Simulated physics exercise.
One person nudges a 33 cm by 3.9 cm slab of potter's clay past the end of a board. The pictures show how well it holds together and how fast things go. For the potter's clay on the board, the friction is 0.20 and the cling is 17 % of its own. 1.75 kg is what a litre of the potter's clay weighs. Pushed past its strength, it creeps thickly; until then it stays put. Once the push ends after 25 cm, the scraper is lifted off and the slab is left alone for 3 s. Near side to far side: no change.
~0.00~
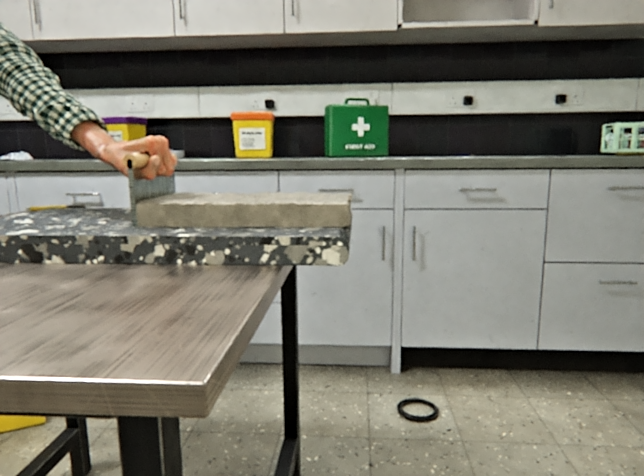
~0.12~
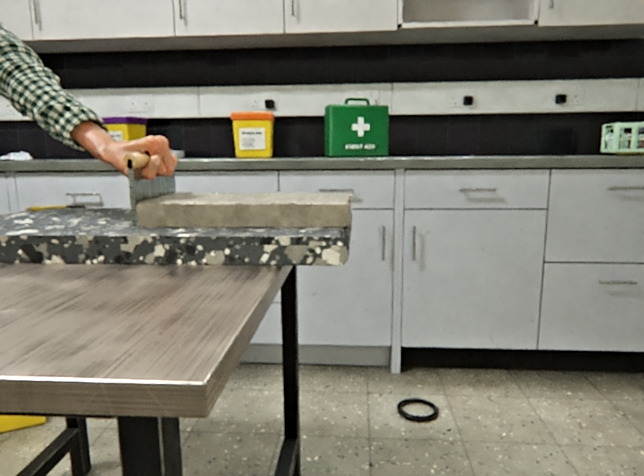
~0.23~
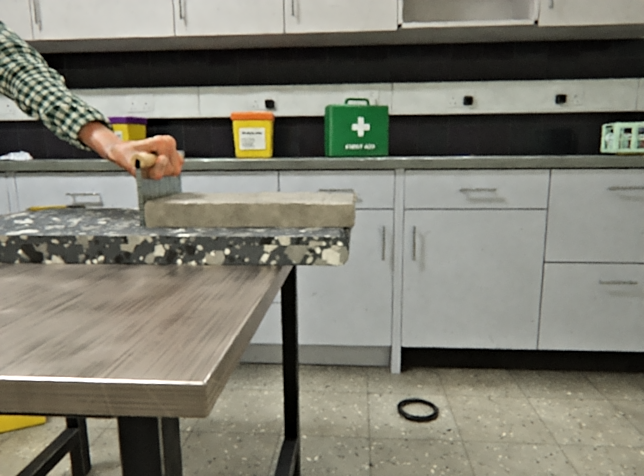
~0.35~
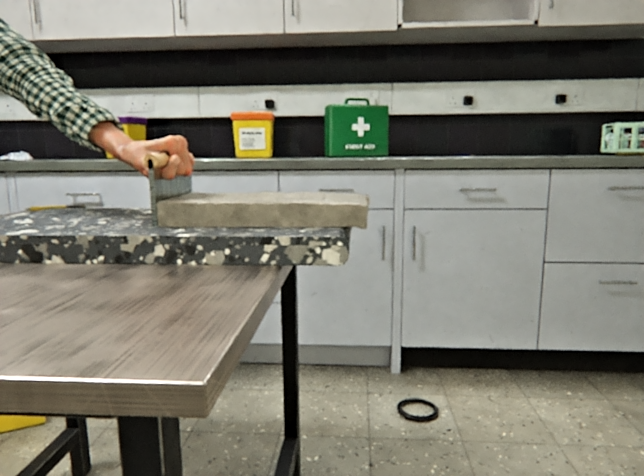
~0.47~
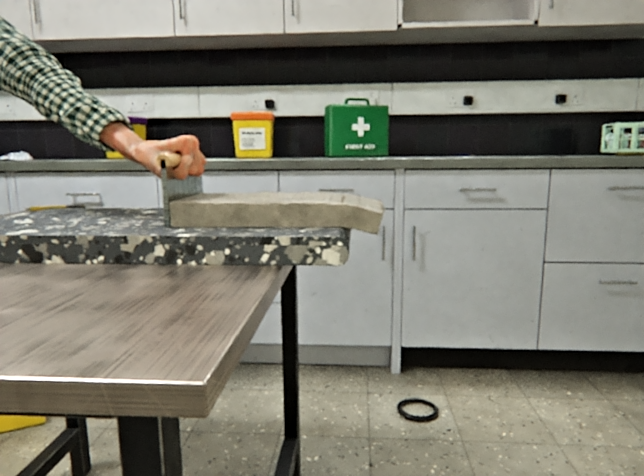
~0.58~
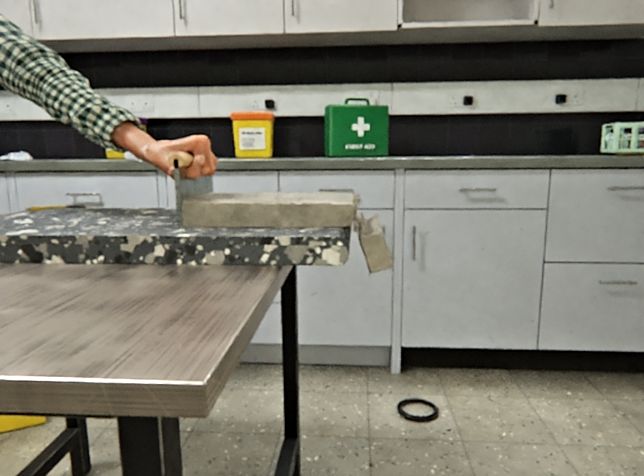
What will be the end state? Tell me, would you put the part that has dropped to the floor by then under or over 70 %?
I would say over.
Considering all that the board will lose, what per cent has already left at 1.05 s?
It stands at about 60 percent.
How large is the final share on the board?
On the board, some 20 %.
After 1.05 s, 55 % lies on the board and 19 % has fallen.
After 1.60 s, 26 % lies on the board and 57 % has fallen.
After 2.14 s, 22 % lies on the board and 78 % has fallen.
After 2.69 s, 22 % lies on the board and 78 % has fallen.
After 4.69 s, 22 % lies on the board and 78 % has fallen.
